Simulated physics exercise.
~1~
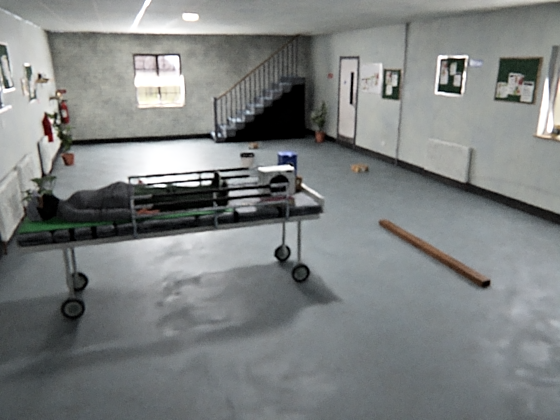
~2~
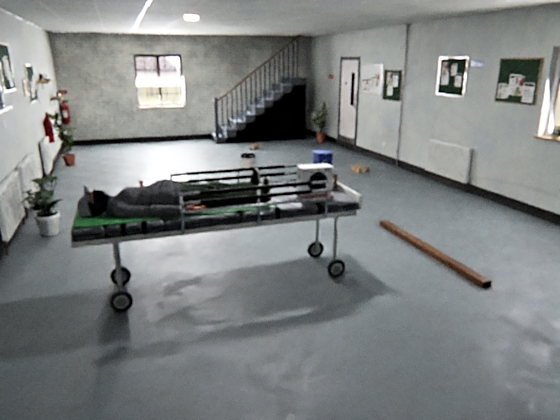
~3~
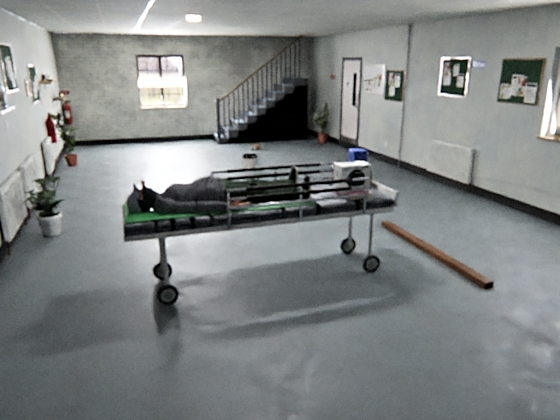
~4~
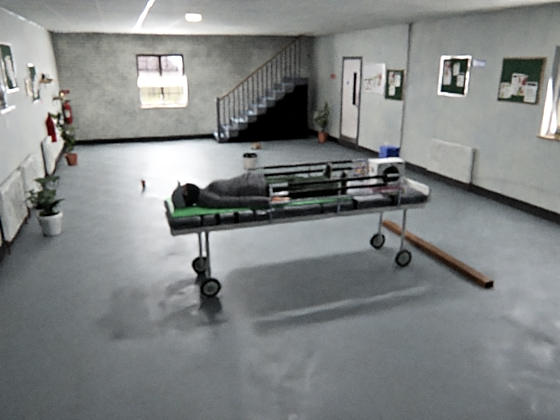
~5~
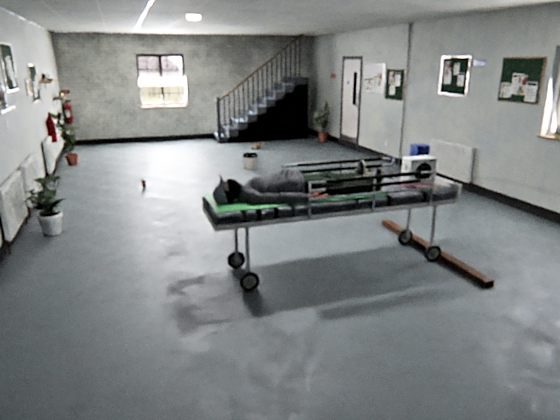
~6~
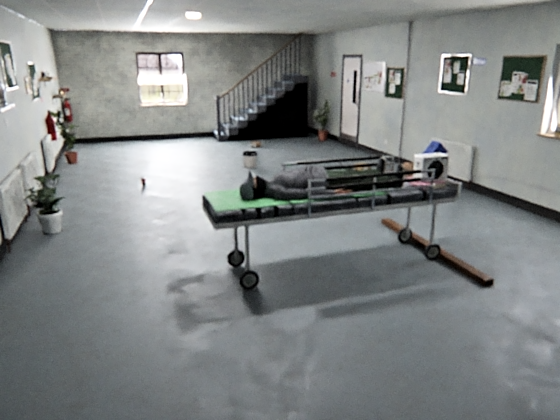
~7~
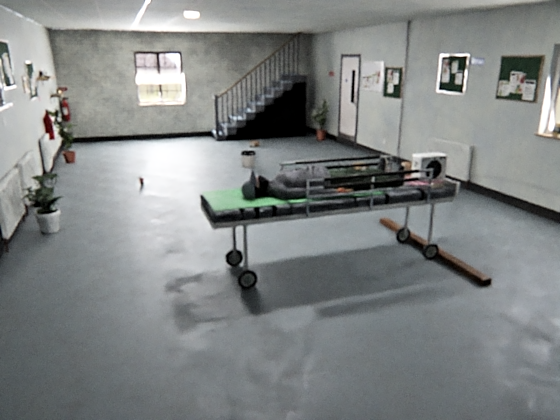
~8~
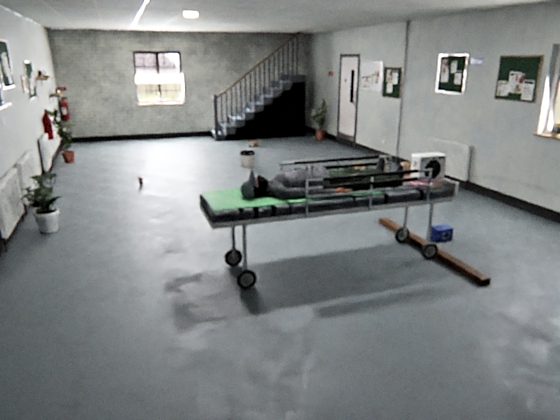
Person lying on a wheeled trolley rolling right across a hall, stopping at a brown bar as a blue box drops to the floor.
